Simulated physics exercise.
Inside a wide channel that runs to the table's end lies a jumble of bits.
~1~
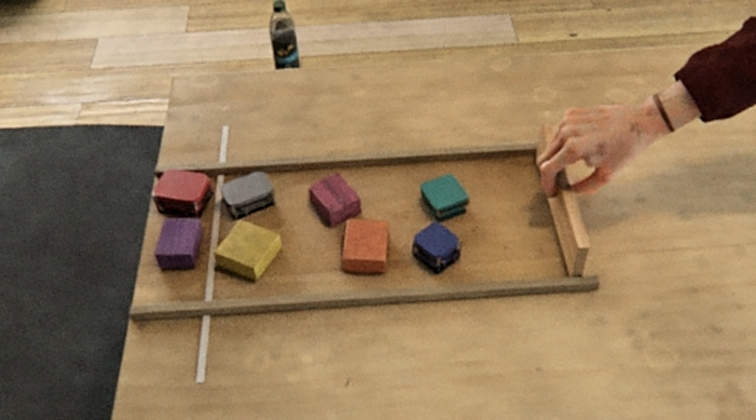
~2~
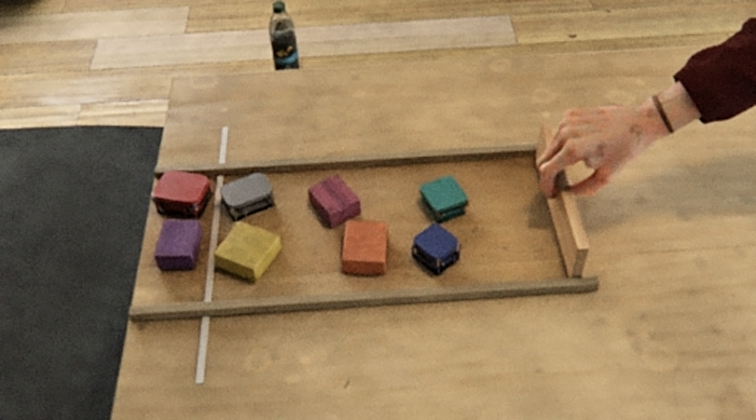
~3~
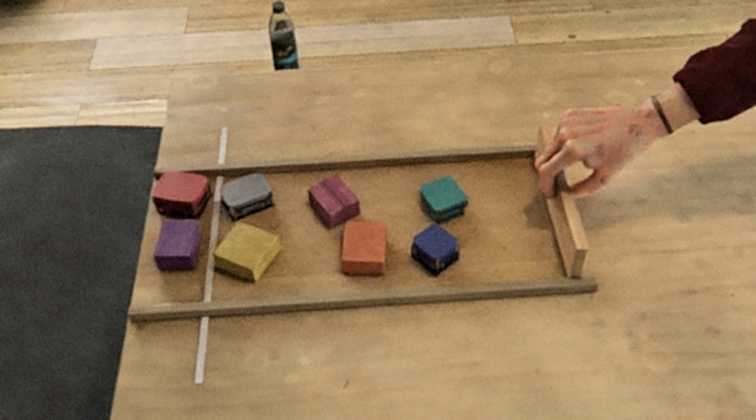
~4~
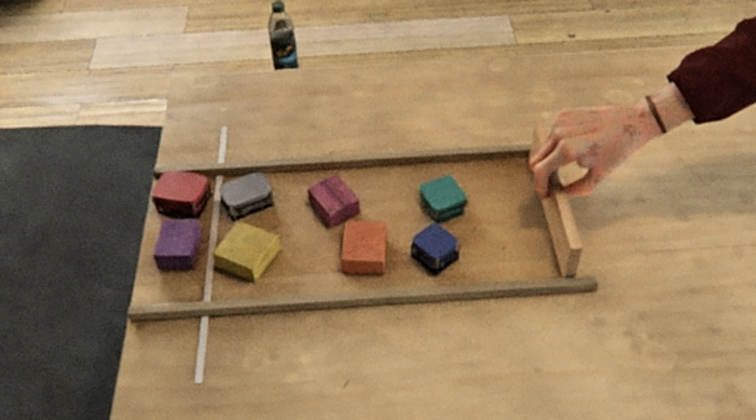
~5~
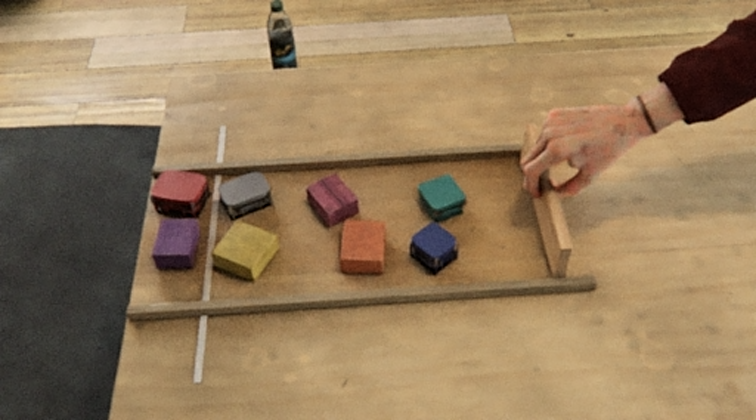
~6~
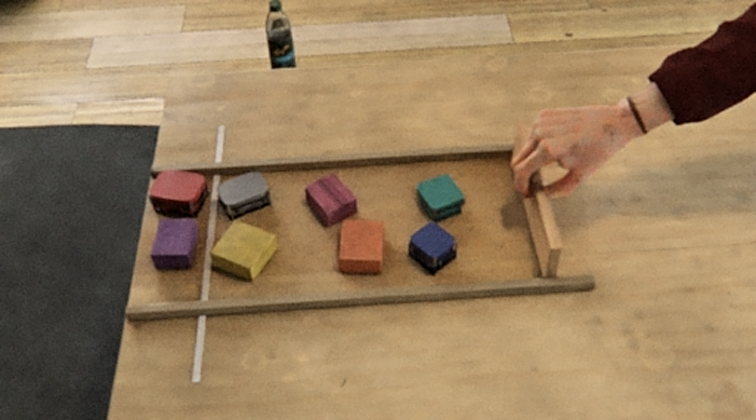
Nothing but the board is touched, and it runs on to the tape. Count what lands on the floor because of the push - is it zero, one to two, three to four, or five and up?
The count is three to four.
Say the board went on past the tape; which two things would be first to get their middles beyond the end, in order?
First comes the red case, followed by the purple block.
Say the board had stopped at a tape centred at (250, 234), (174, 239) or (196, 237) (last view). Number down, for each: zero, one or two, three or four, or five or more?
One or two; more than four; three or four.
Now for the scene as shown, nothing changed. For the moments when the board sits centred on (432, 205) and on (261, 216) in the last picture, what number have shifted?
At the first spot the count is 2, and at the second it is 8.
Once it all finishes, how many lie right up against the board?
The count is 2.
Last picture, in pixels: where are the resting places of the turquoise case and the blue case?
Roughly (194, 212), and the other roughly (190, 257).
Early on, none off yet; red case at rest near (180, 194); purple block at rest near (175, 243); grey case at rest near (244, 195).
A while later, none off yet; red case leaning well over near (123, 219); purple block leaning well over near (116, 260); grey case travelled well along near (165, 200).
Finally, the number that fall off is three or four; lost, yellow block, grey case, purple block and red case.
